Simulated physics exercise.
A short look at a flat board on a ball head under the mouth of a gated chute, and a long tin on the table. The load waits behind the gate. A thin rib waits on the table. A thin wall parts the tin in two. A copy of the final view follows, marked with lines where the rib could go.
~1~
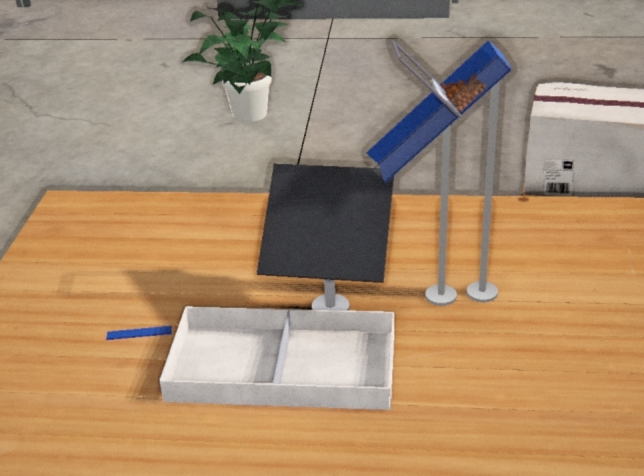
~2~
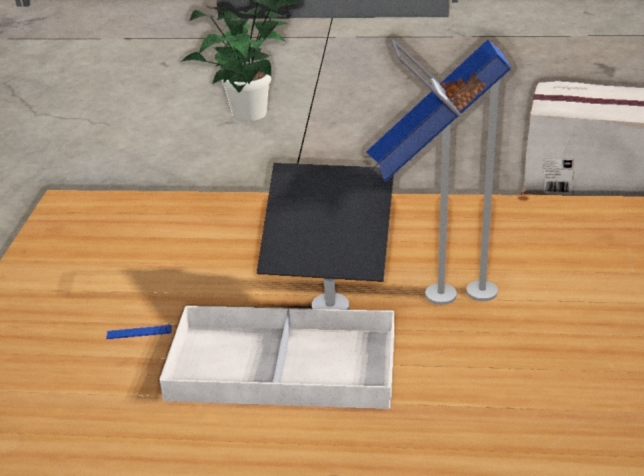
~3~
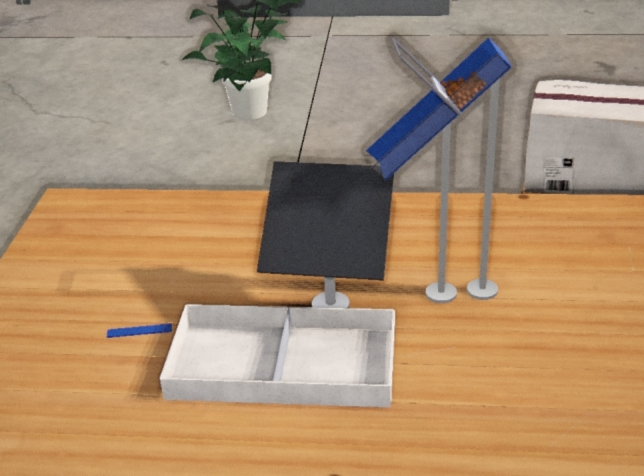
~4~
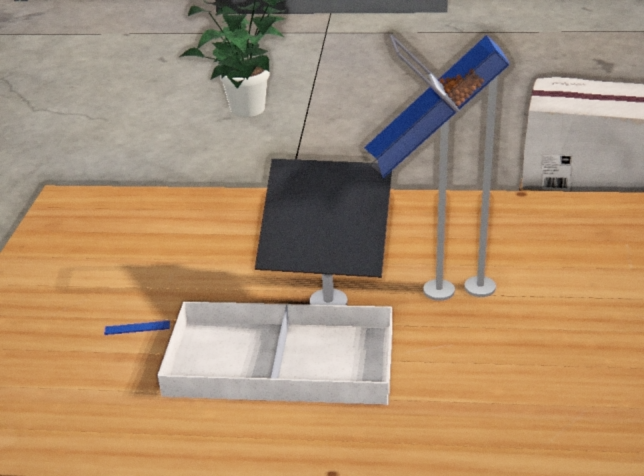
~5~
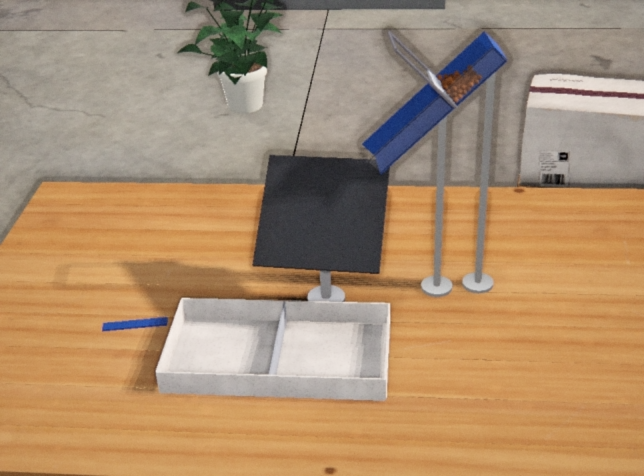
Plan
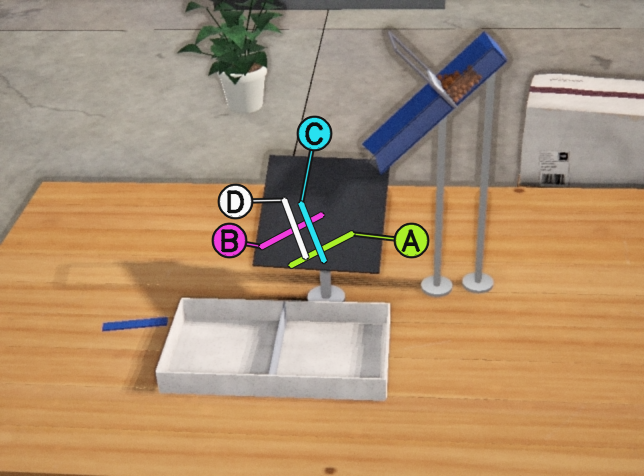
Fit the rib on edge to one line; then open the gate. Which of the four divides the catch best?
Best: B.
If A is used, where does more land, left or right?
The left half.
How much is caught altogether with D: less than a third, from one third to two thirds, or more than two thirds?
It is more than two thirds.
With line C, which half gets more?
The right half.
On the marked copy, line A from (351, 233) to (291, 265); line B from (321, 215) to (261, 246); line C from (301, 203) to (323, 260); line D from (284, 200) to (305, 256).
For line A, of what is caught, every piece in the left half, not one piece in the right.
For line B, of what is caught, roughly two thirds in the left half, roughly a third in the right.
For line C, of what is caught, about a tenth in the left half, almost all in the right.
For line D, of what is caught, about a tenth in the left half, almost all in the right.
